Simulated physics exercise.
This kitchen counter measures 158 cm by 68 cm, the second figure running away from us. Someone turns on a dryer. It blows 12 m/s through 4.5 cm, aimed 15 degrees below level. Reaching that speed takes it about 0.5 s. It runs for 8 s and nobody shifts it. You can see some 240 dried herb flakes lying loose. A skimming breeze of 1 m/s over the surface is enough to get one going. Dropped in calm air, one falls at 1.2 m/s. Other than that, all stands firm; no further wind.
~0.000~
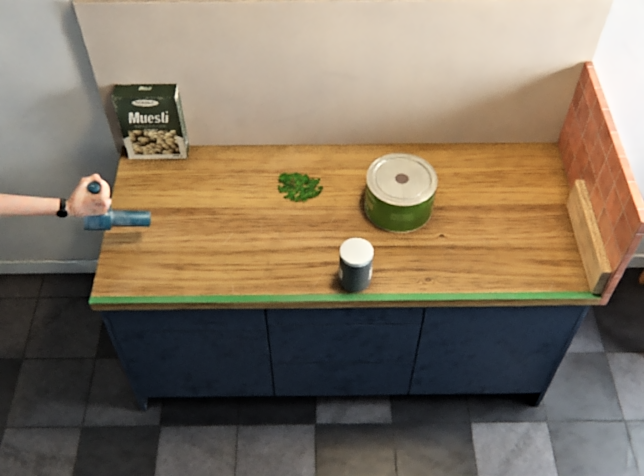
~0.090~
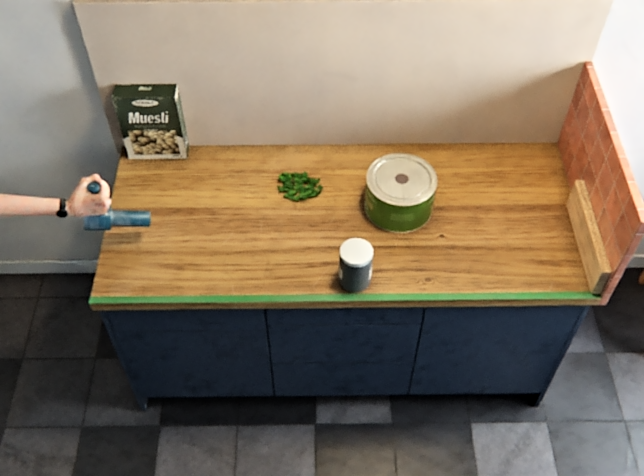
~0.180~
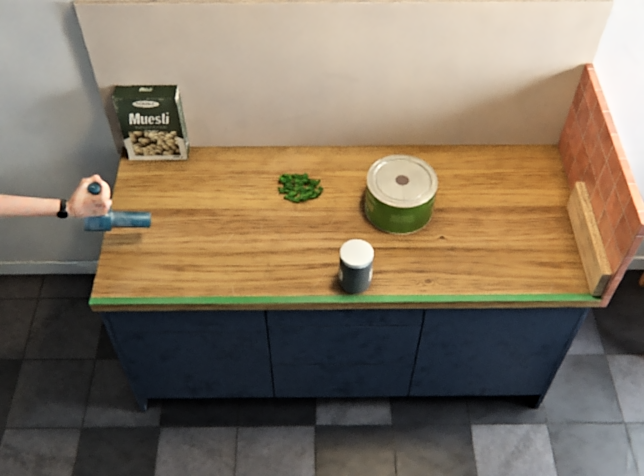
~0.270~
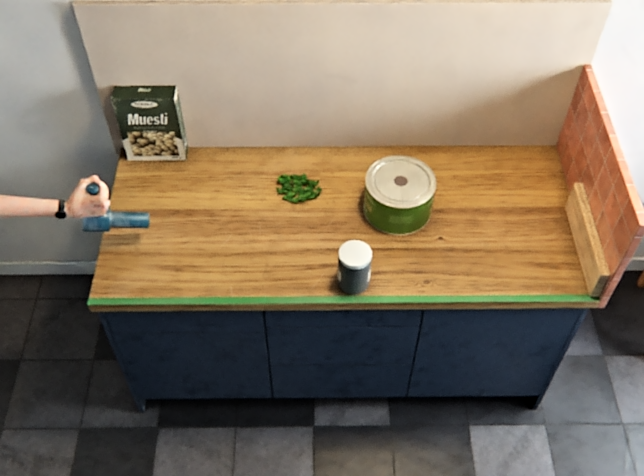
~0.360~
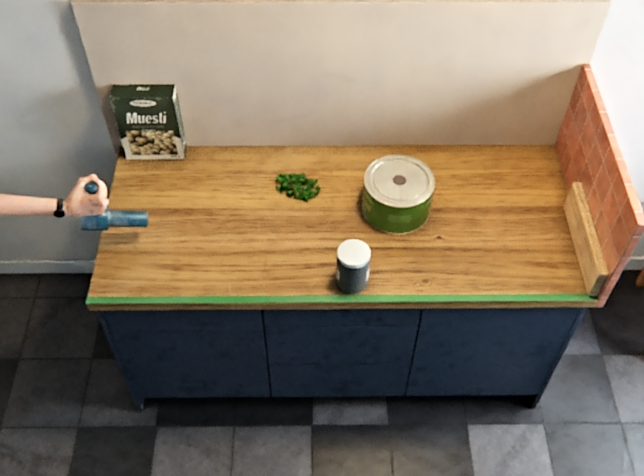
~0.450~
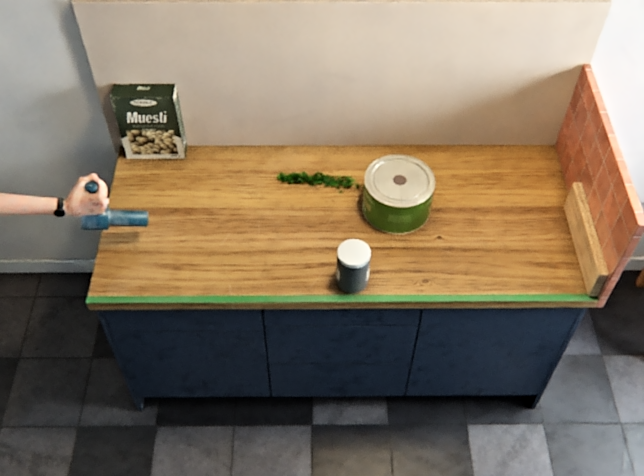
A hand with a black wristband holds a blue dryer pointing right over the left end of a wooden kitchen counter, seen from high in front. Green herb flakes lie near the middle, between a dark green muesli box at back left and a large green tin, with a white-lidded dark jar in front. The flakes lie still, then stretch rightward into a thin band near the tin, while the view barely shifts.
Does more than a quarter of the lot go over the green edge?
Within the limit.
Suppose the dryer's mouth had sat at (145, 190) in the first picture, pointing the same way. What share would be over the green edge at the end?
You'd be looking at something like 4 in a hundred.
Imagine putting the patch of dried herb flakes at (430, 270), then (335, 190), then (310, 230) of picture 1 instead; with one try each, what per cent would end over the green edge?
Roughly 70 %, then 0 %, then 50 %.
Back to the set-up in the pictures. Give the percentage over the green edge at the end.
Roughly 0 percent, I'd say.
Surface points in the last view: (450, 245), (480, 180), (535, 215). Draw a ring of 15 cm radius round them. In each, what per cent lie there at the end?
0 %, 20 %, 40 %.
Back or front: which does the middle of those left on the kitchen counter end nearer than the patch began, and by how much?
To the far end, near enough 5 cm.
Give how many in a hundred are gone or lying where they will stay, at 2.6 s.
Some 50 per cent.
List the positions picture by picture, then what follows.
The middle of the dried herb flakes is near (299, 188), none has stirred yet and the mouth of the dryer is at (150, 219), in the first picture.
The middle of the dried herb flakes is near (298, 187), none has stirred yet and the green edge is centred on (346, 301), in the second picture.
The middle of the dried herb flakes is near (299, 188), none has stirred yet, the top of a large tin is at (402, 180) and the top of a jar is at (357, 252), in the third picture.
The middle of the dried herb flakes is near (297, 189) and none has stirred yet, in the fourth picture.
The middle of the dried herb flakes is near (299, 188), the farthest in sight from the dryer is at (316, 182) and about 5 % have left their places, in the fifth picture.
The middle of the dried herb flakes is near (314, 179), the farthest in sight from the dryer is at (365, 188) and about 70 % have left their places, in the sixth picture.
After 1.6 s, 56 % are on the move or not yet settled, 0 % are over the green edge; the middle of those still in play is near (558, 150).
After 2.6 s, 50 % are on the move or not yet settled, 0 % are over the green edge; the middle of those still in play is near (562, 177).
After 4.4 s, 39 % are on the move or not yet settled, 0 % are over the green edge; the middle of those still in play is near (541, 183).
After 8.0 s, at the end, 0 % are over the green edge; the middle of those still in play is near (562, 174).
